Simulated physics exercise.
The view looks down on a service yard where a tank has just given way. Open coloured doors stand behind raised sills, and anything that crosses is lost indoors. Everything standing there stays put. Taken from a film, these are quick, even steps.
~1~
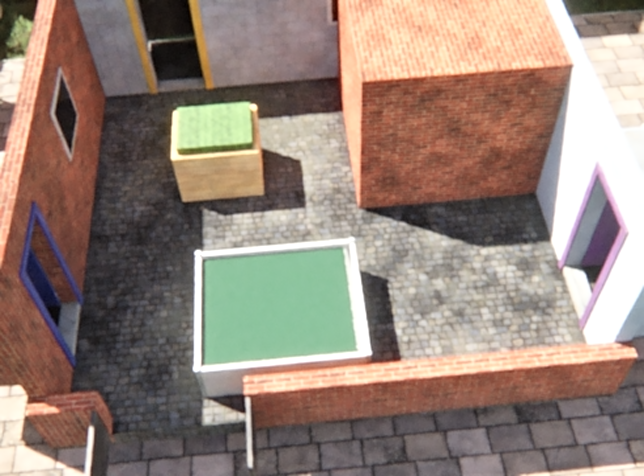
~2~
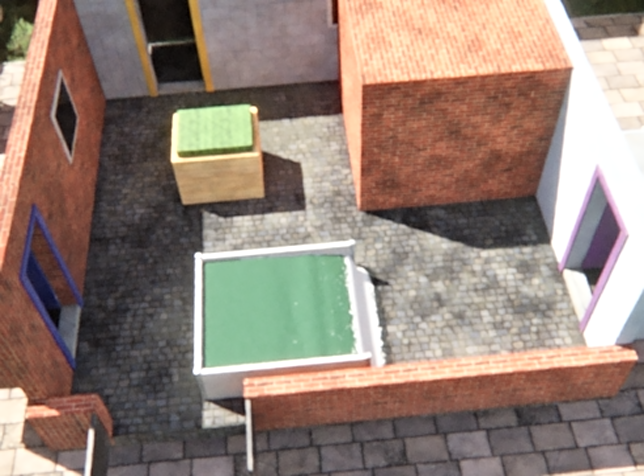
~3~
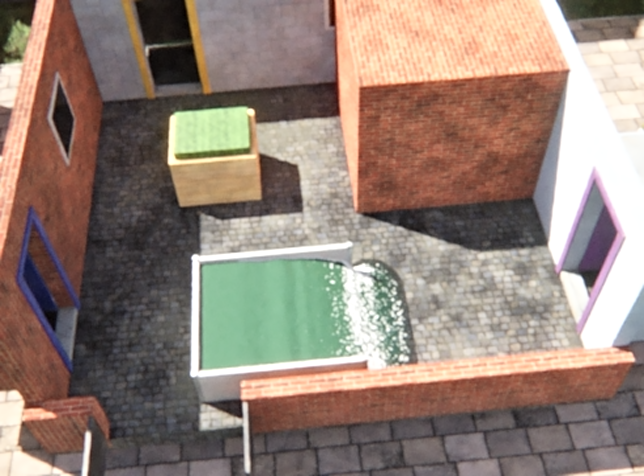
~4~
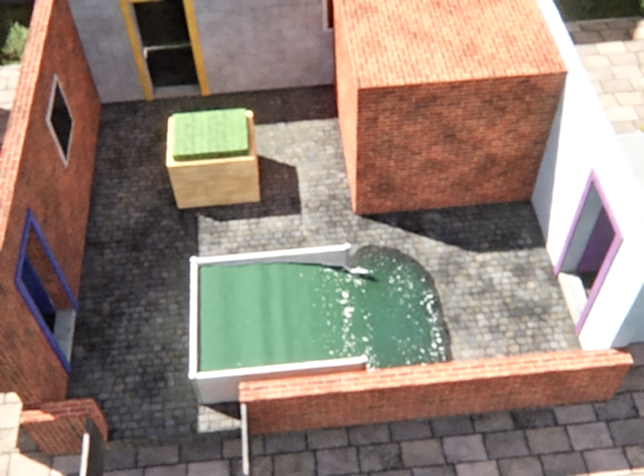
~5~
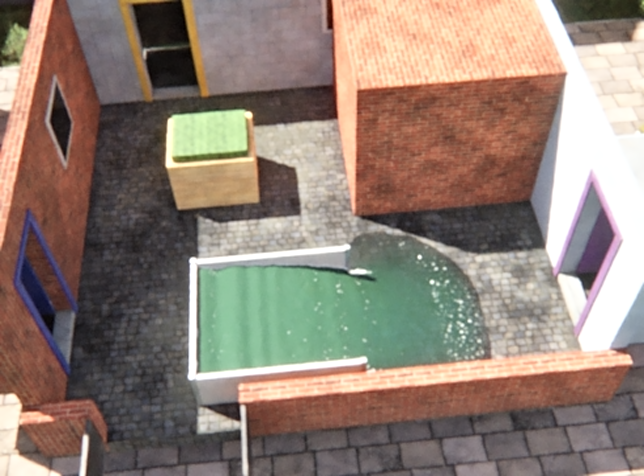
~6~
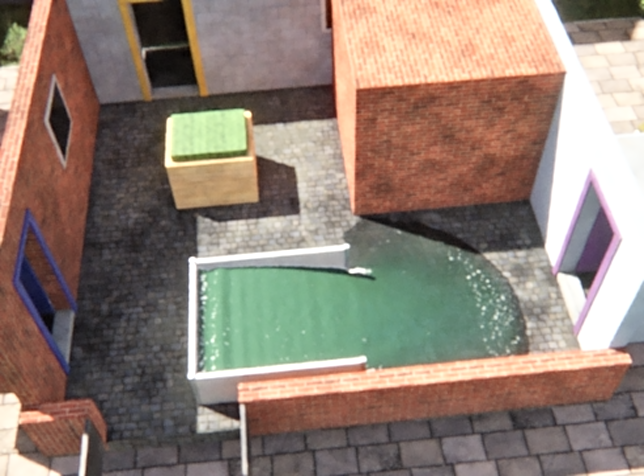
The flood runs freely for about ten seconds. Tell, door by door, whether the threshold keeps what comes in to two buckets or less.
One by one: The yellow door will let through no more than two buckets. The blue door will let through no more than two buckets. The purple door will let through over two buckets.
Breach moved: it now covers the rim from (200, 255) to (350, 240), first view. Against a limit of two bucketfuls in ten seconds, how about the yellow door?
Note: Yellow door admits more.
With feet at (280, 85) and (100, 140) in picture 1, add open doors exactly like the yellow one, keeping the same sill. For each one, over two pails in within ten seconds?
Per door: Within the limit; within the limit.
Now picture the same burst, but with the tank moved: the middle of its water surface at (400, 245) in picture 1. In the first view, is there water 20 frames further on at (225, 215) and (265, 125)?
Soaked, bone-dry.
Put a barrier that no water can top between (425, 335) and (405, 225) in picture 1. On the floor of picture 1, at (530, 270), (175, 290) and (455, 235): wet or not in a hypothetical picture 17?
Submerged, spared, then submerged.
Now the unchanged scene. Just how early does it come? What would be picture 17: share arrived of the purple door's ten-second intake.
Roughly 40 %.
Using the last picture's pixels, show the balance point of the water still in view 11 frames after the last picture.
The water centres close to (419, 315).
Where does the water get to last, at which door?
The yellow-painted one.
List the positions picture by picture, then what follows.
In the first frame, still water in the tank at (279, 305).
In the second frame, the front is at a hidden place, out from the gap at (357, 317).
In the third frame, water pours out at (354, 320) and has run to a hidden place.
In the fourth frame, the front is at a hidden place, out from the gap at (353, 323).
In the fifth frame, water pours out at (352, 324) and has run to a hidden place.
In the sixth frame, water pours out at (352, 323) and has run to (520, 323).
A moment on, water covers 30 % of the floor; the yellow door not reached, the blue door not reached, the purple door over two buckets in.
Next, water covers 30 % of the floor; the yellow door not reached, the blue door not reached, the purple door far over two buckets in.
Then, water covers 30 % of the floor; the yellow door not reached, the blue door not reached, the purple door far over two buckets in.
Later, water covers 55 % of the floor; the yellow door not reached, the blue door not reached, the purple door far over two buckets in.
In the end, water covers 85 % of the floor; the yellow door wet at the sill, nothing in, the blue door wet at the sill, nothing in, the purple door far over two buckets in.
